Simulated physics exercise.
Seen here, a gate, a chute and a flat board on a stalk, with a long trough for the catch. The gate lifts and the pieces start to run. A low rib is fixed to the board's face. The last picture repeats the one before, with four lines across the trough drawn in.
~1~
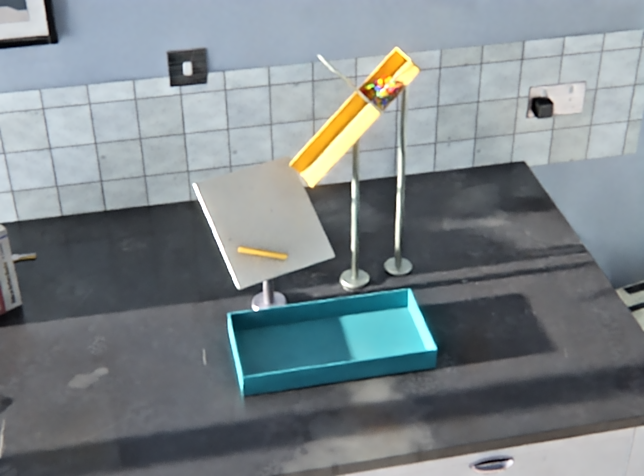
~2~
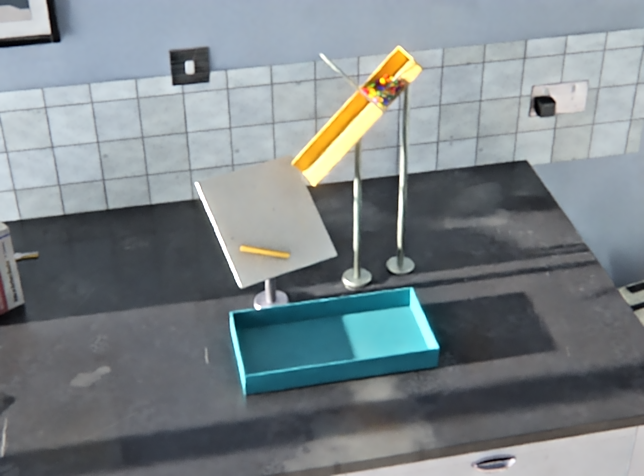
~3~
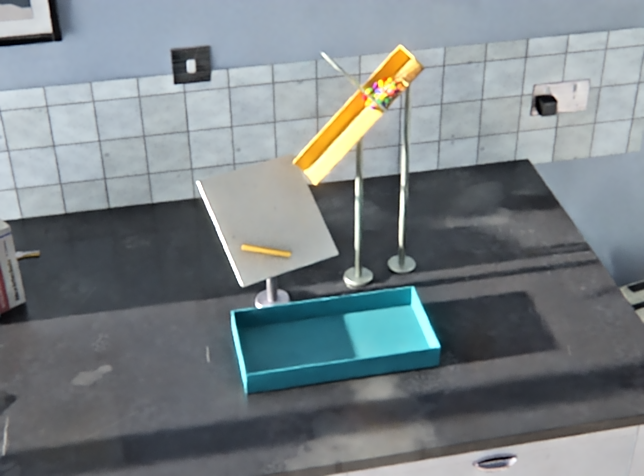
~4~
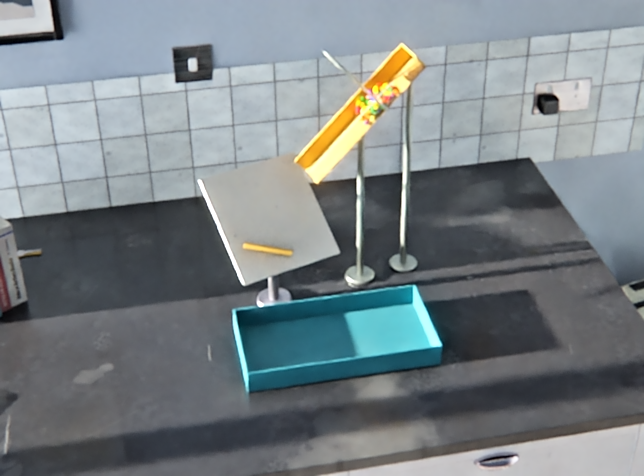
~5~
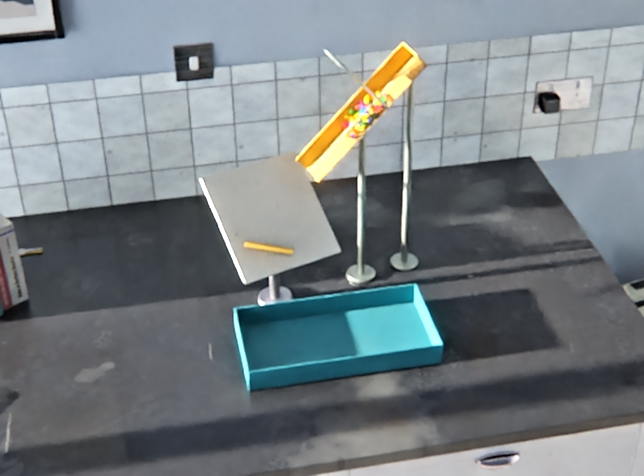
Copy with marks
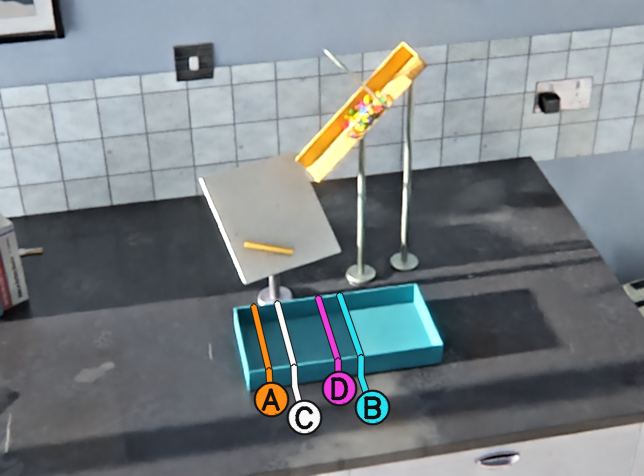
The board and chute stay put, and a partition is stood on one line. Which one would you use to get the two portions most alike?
D is best.
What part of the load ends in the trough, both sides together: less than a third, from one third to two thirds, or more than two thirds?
From one third to two thirds.
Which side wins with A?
Right.
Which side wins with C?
More lands on the right.
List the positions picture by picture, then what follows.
In the first frame, load behind the gate at (380, 90), jelly beans; lip of the chute at (307, 181), sloping fairly steeply.
In the second frame, middle of the board at (268, 219), tilted fairly steeply; middle of its low edge at (291, 271); of its high edge at (245, 168).
In the third frame, front corners of the trough at (246, 375) and (440, 347), empty; front of the load at (369, 105).
In the fourth frame, middle of the load at (374, 100); its front at (362, 118), about a quarter of the way to the lip; rib from (245, 243) to (293, 251).
In the fifth frame, middle of the load at (364, 113); its front at (347, 136), about half of the way to the lip.
On the marked copy, line A crosses the front rim at (268, 369); line B crosses the front rim at (360, 356); line C crosses the front rim at (293, 365); line D crosses the front rim at (337, 359).
With A, of what is caught, a small part on the left of the divider, most on the right.
With B, of what is caught, nearly all on the left of the divider, a stray few on the right.
With C, of what is caught, a small part on the left of the divider, most on the right.
With D, of what is caught, about half on the left of the divider, about half on the right.
